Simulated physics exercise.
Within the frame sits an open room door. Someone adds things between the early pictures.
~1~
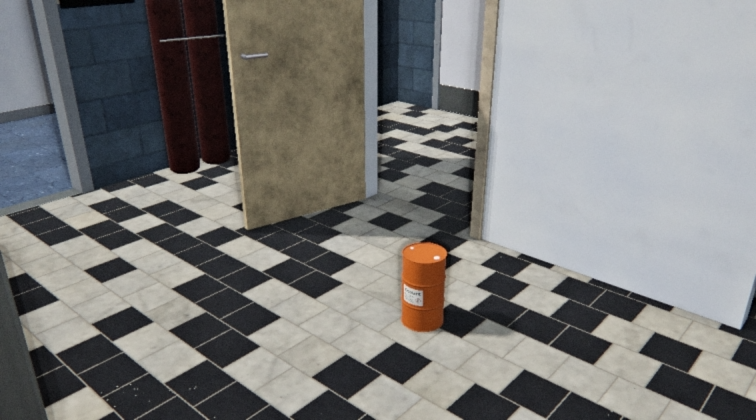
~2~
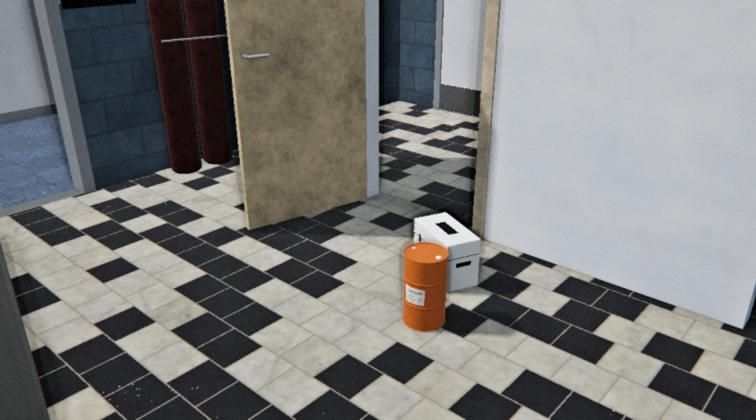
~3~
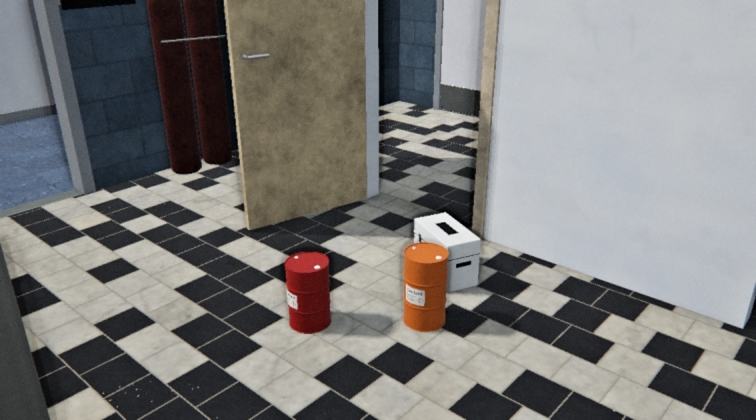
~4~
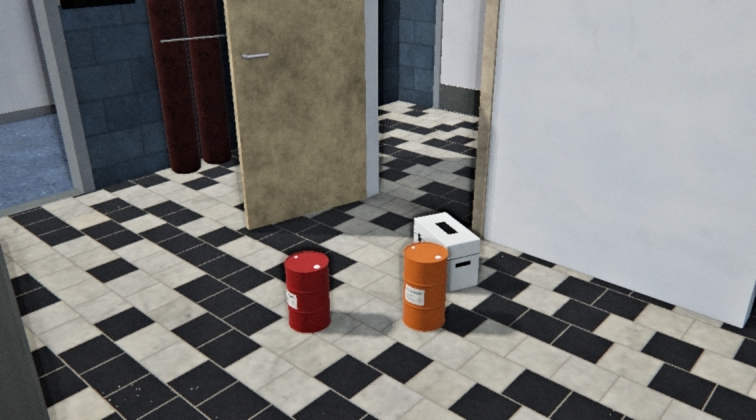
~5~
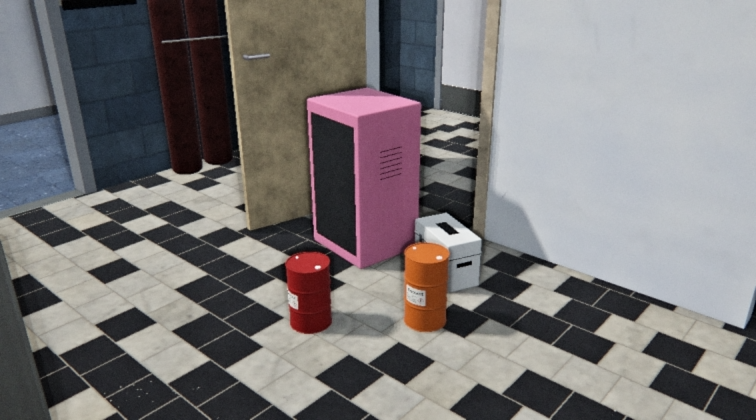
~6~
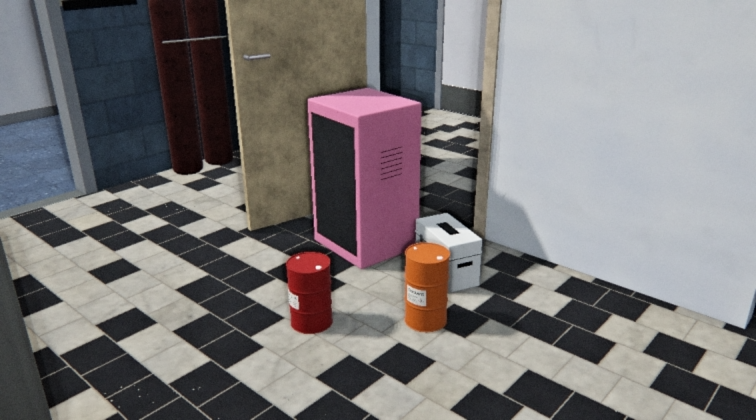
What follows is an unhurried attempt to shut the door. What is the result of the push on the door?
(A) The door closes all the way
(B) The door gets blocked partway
Option B: The door gets blocked partway.
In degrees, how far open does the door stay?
Angle: About 75°.
Then, 0.40 s after the last picture, open by 99°.
Then, 0.70 s after the last picture, open by 89°.
Then, 0.90 s after the last picture, open by 80°.
Then, 1.00 s after the last picture, open by 76°.
At rest, open by 75°; all 4 in place. Seen from the same camera at the end, pink appliance near (367, 176).
